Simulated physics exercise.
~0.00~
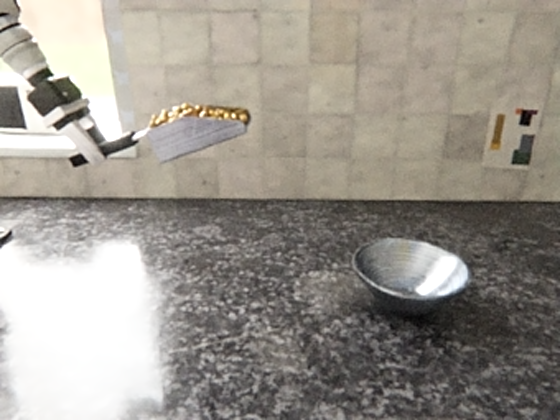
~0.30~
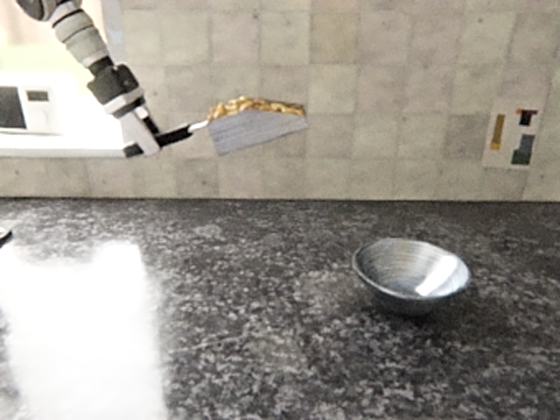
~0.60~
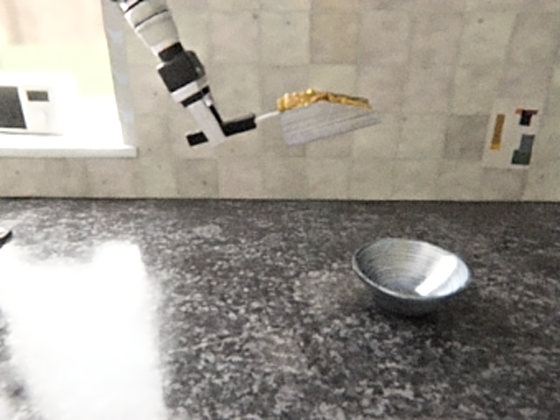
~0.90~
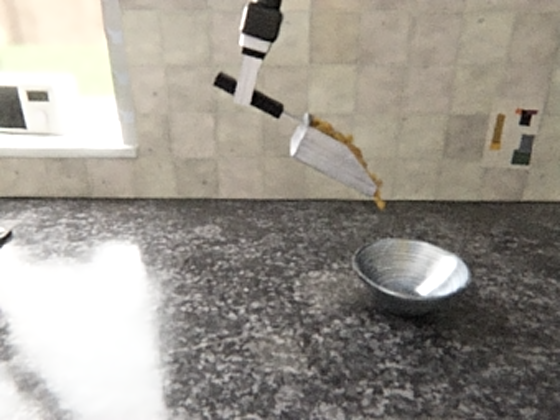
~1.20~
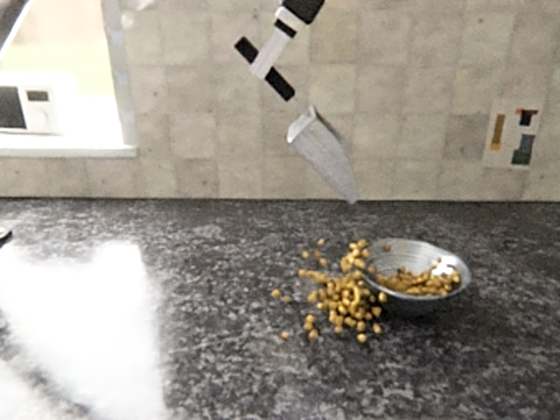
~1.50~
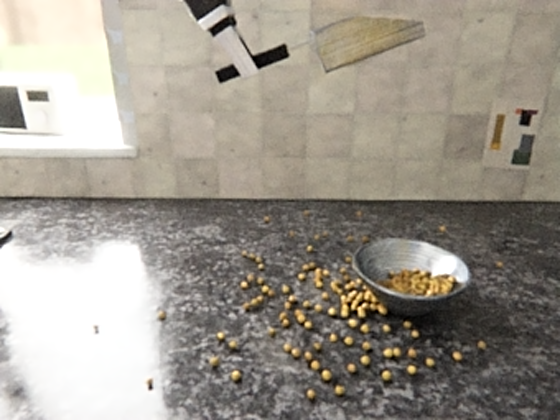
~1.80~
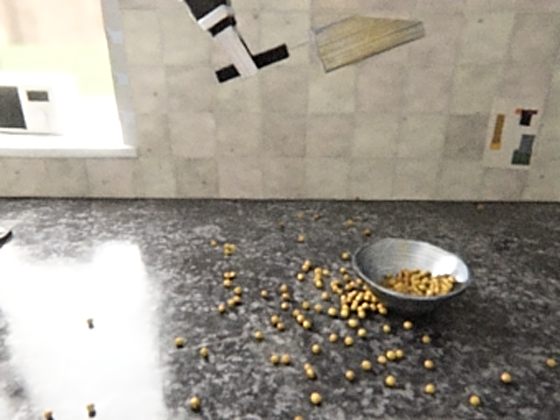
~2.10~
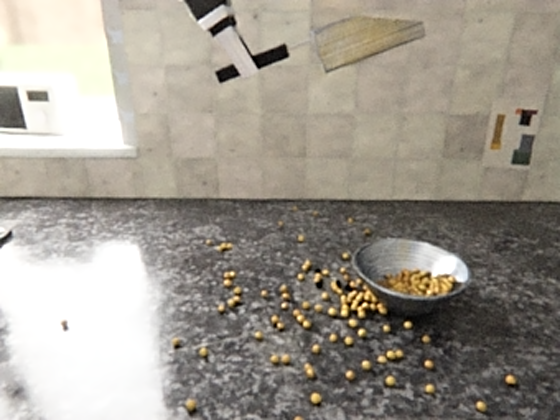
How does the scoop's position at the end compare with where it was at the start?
The scoop started at the upper left, and by the end it was farther to the right and higher up, near the top of the view.
